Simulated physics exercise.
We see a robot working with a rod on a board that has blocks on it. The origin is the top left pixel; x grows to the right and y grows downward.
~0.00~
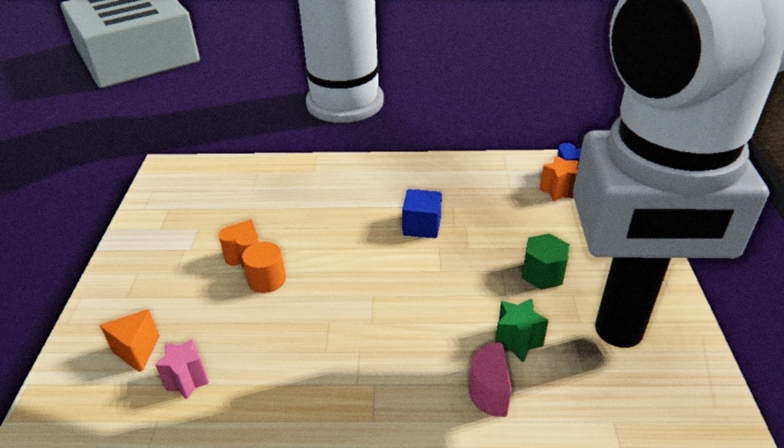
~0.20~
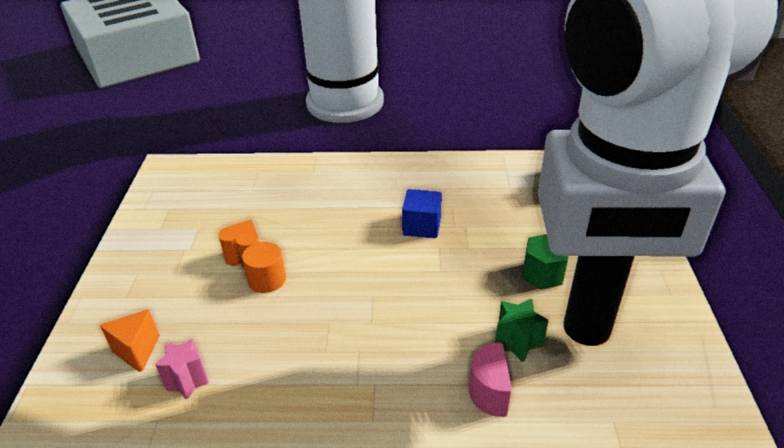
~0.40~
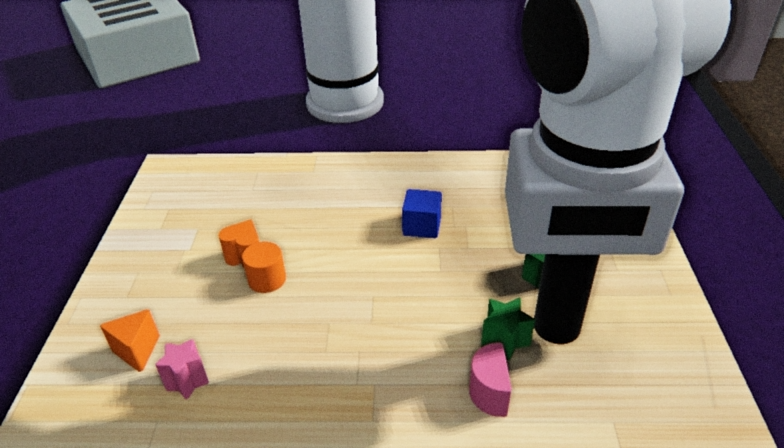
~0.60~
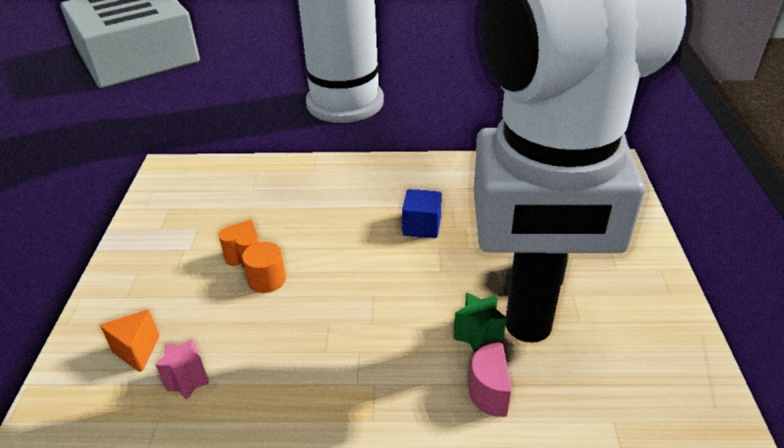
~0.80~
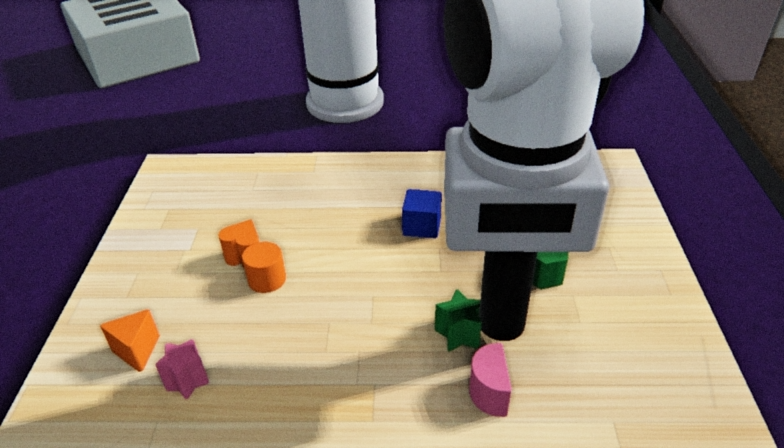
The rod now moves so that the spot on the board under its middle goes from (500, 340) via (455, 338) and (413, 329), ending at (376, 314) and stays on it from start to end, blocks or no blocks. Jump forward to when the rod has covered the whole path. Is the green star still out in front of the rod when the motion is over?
Yes, it checks out.
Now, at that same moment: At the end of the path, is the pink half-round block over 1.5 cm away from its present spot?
No - that is not the case.
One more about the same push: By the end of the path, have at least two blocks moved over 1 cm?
No, that is not how it ends up.
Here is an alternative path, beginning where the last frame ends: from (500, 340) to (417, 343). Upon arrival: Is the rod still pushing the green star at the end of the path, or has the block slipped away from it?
Prediction: Still leading.
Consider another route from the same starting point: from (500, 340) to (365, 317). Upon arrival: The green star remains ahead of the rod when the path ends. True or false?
Verdict: True.
On the path given first. One third of the way, rod at (456, 322); green star at (416, 305).
Two thirds of the way, rod at (412, 313); green star at (373, 297).
At the end, rod at (375, 298); green star at (335, 284); pink half-round block in place.
